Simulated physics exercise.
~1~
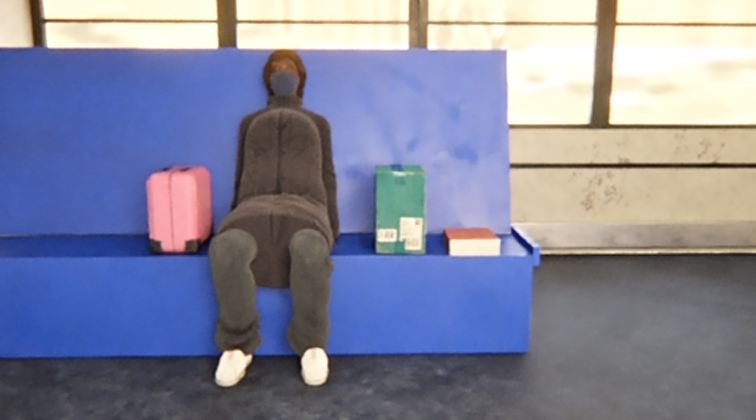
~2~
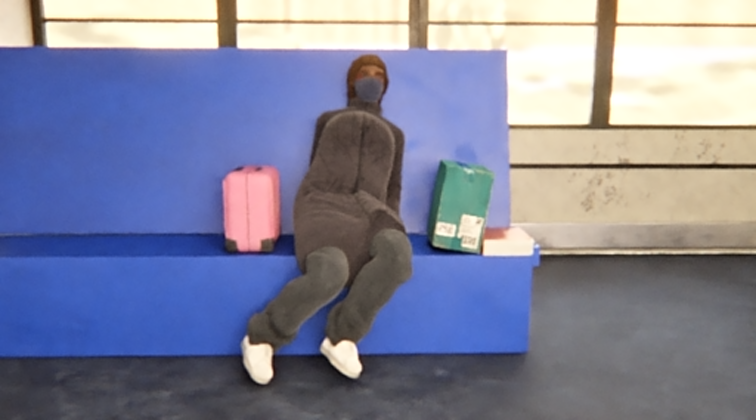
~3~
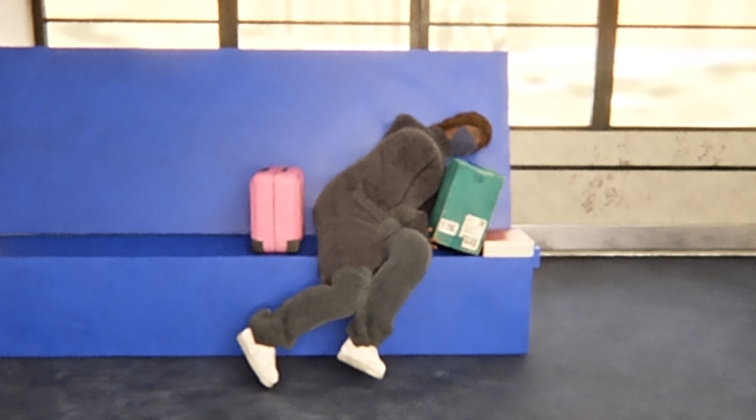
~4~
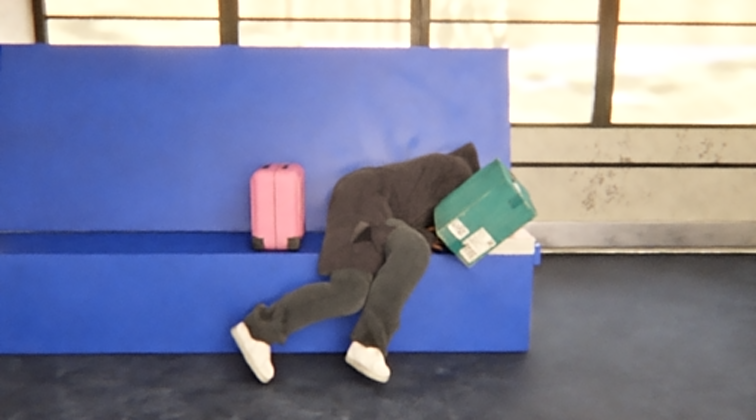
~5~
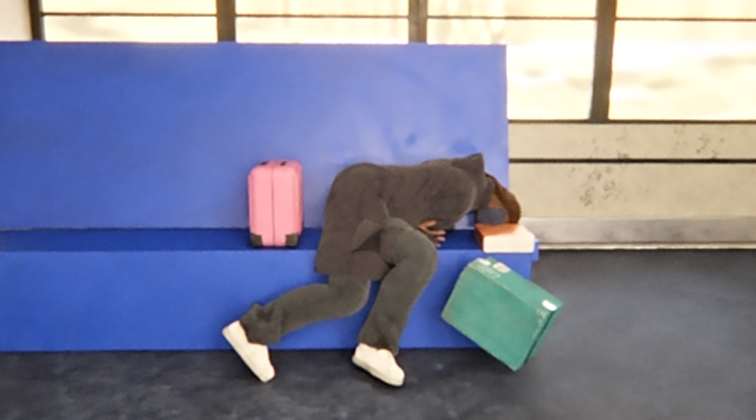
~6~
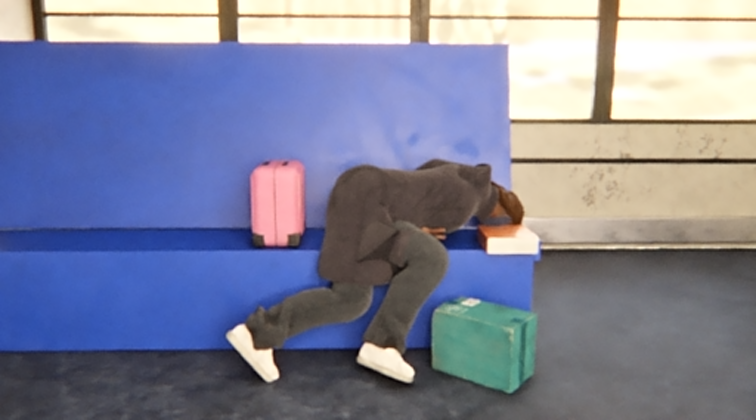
Limp masked passenger sliding right along a blue bench and slumping over, green box tipping off the end onto the floor.
